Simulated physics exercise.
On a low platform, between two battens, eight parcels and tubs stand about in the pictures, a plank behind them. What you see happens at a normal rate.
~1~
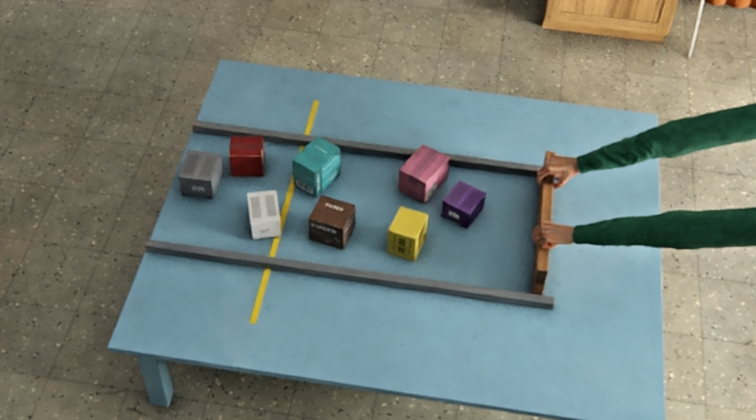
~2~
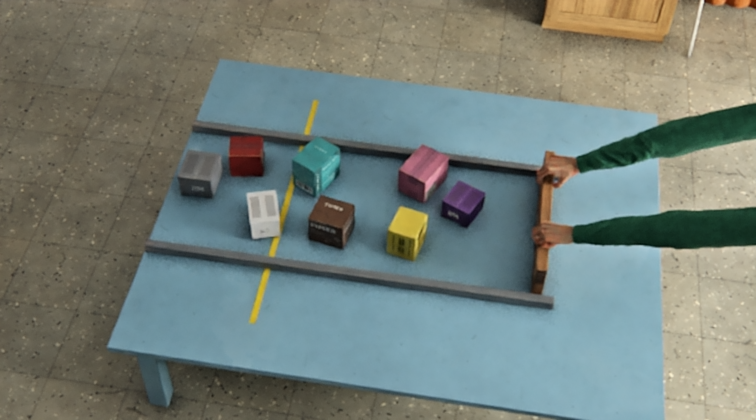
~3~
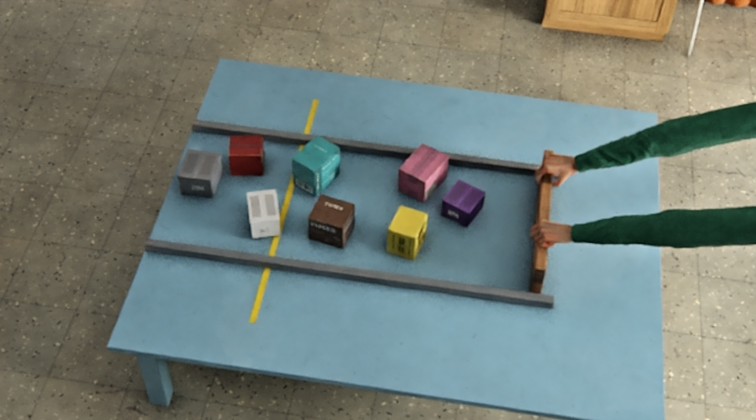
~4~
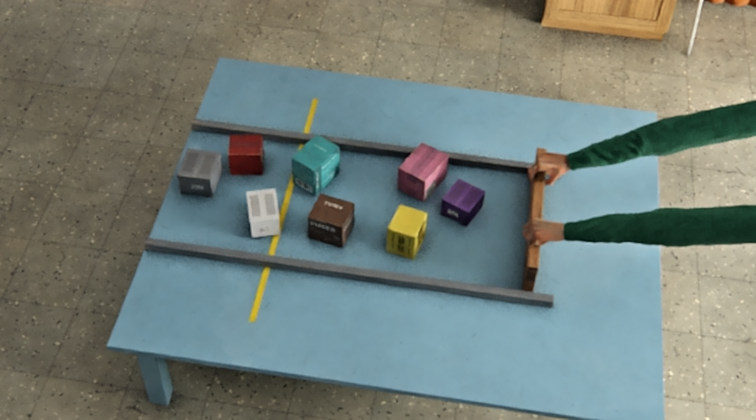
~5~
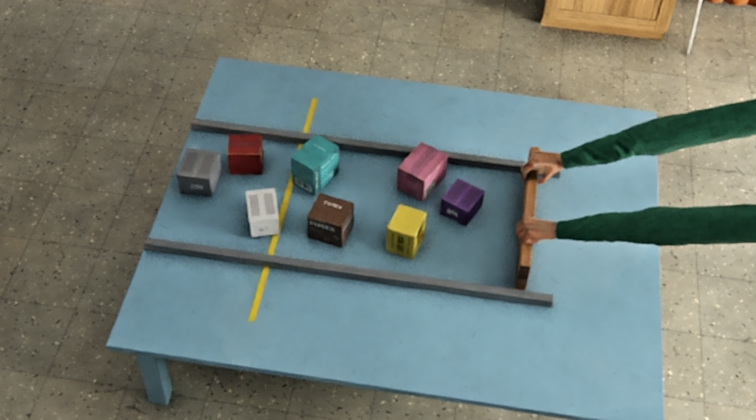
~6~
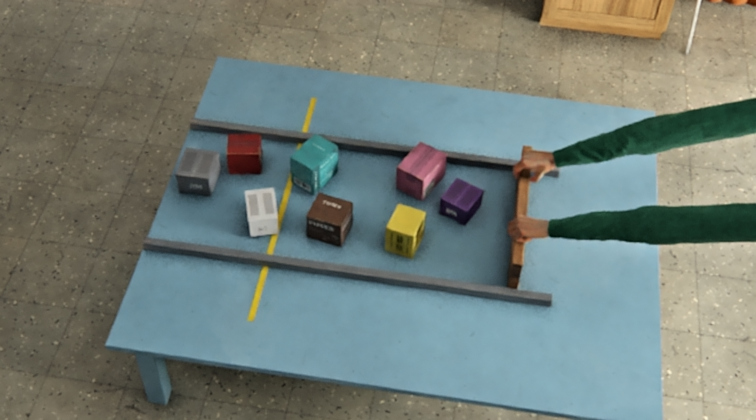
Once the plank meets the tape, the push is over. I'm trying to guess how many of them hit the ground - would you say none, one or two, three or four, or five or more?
I would say none.
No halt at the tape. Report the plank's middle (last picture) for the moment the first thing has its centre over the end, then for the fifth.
First about (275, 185), next about (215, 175).
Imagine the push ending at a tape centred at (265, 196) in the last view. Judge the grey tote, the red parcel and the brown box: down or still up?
What happens is that the grey tote winds up off it, the red parcel rests in place and the brown box rests in place.
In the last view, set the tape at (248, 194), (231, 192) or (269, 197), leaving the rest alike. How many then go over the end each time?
Try 1: 2; try 2: 3; try 3: 1.
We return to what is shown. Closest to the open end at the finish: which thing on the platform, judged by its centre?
Grey tote.
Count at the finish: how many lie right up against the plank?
It's 3 of them.
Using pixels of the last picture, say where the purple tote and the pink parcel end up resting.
The purple tote comes to rest close to (273, 181), while the pink parcel rests close to (273, 145).
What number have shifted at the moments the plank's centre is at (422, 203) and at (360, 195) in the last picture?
It comes to 3 for the first spot, 5 for the other.
Soon after, none off yet; grey tote at rest near (199, 172); red parcel at rest near (245, 154); white tote at rest near (262, 213).
At rest, the number that fall off is zero.
